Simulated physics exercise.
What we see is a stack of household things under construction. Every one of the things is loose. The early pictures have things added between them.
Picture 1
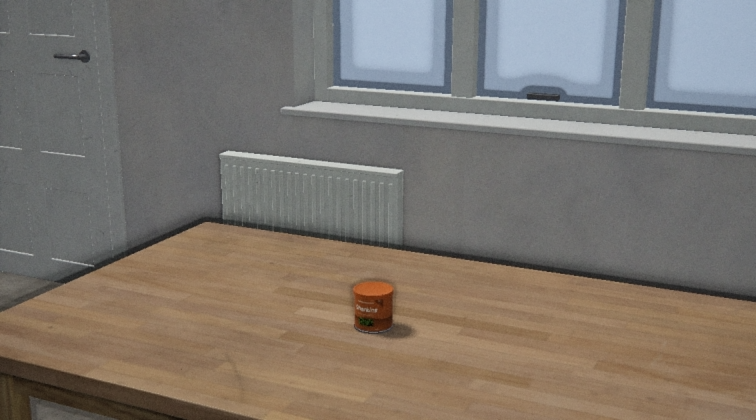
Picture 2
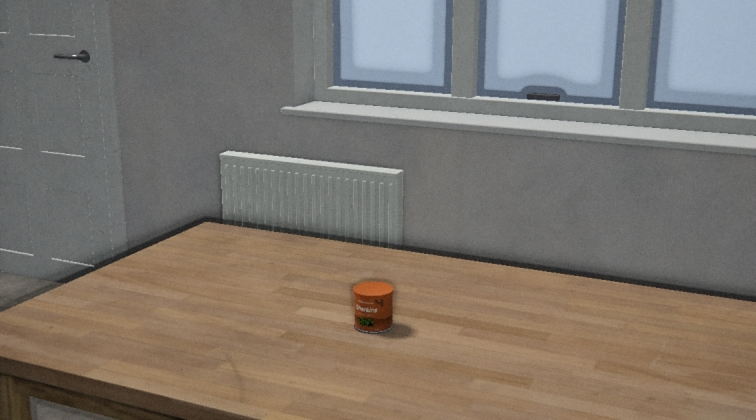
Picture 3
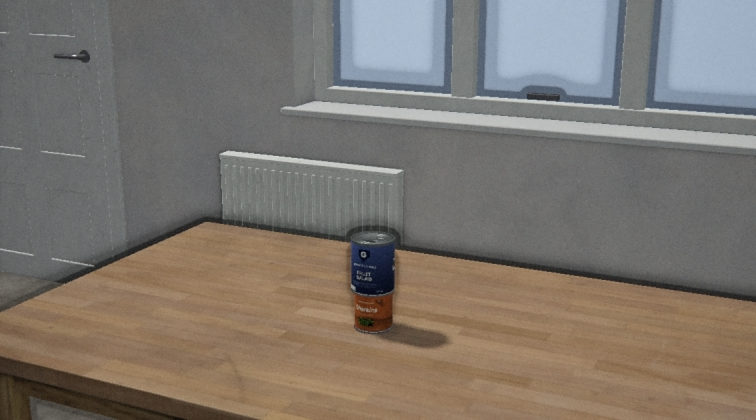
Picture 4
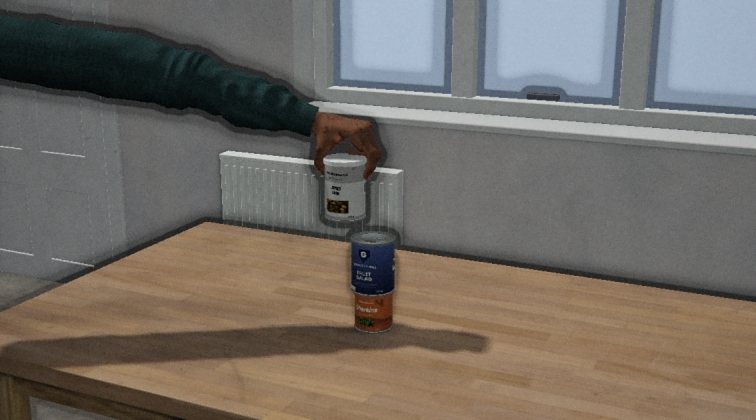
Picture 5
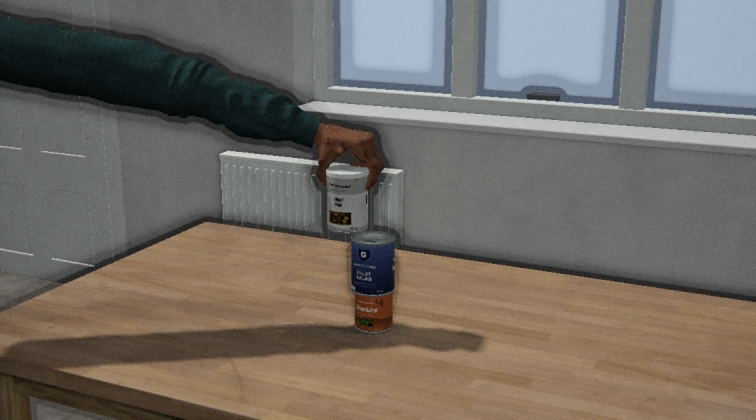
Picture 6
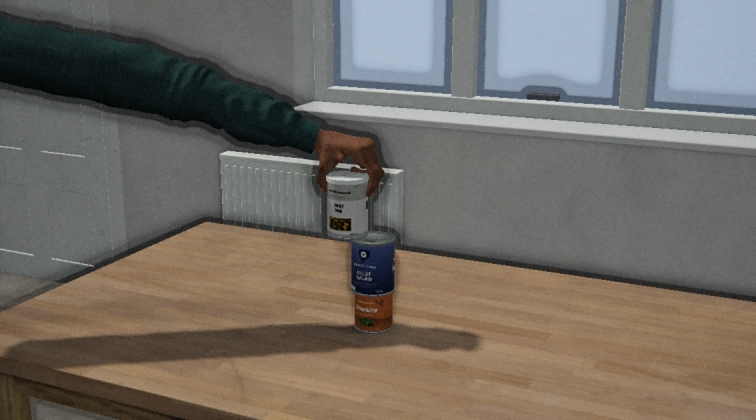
A hand in a dark green sleeve reaches in from the left above a wooden worktop, seen from slightly above in a grey room with a door, a white radiator and a window. A small orange tin sits alone near the middle, then a blue tin appears on top of it. The hand lowers a white tin slightly onto the blue one, still gripping it, while the camera stays still.
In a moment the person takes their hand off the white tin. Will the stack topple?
Yes, it topples.
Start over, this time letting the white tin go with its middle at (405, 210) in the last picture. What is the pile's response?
Topples.
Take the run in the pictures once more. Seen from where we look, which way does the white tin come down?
As we see it, to our left.
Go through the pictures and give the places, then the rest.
In the first picture, the last thing is not in view yet; orange tin (373, 307).
In the second picture, the last thing is not in view yet; orange tin (373, 307).
In the third picture, the last thing is not in view yet; orange tin (373, 307).
The fourth picture shows still above its spot; white tin (345, 188); orange tin (373, 307).
The fifth picture shows still above its spot; white tin (348, 199); orange tin (373, 307).
The sixth picture shows in place under the hand; white tin (348, 205); orange tin (373, 307).
Then, 0.30 s past the last view, white tin rocked 37° from its first pose near (332, 213).
Then, 0.40 s past the last view, white tin now fallen.
Then, 0.50 s past the last view, things are still on the move.
Finally, fallen, white tin; the other 2 still in place. Final places as the last picture's camera would see them, white tin near (316, 298). The pile comes apart.
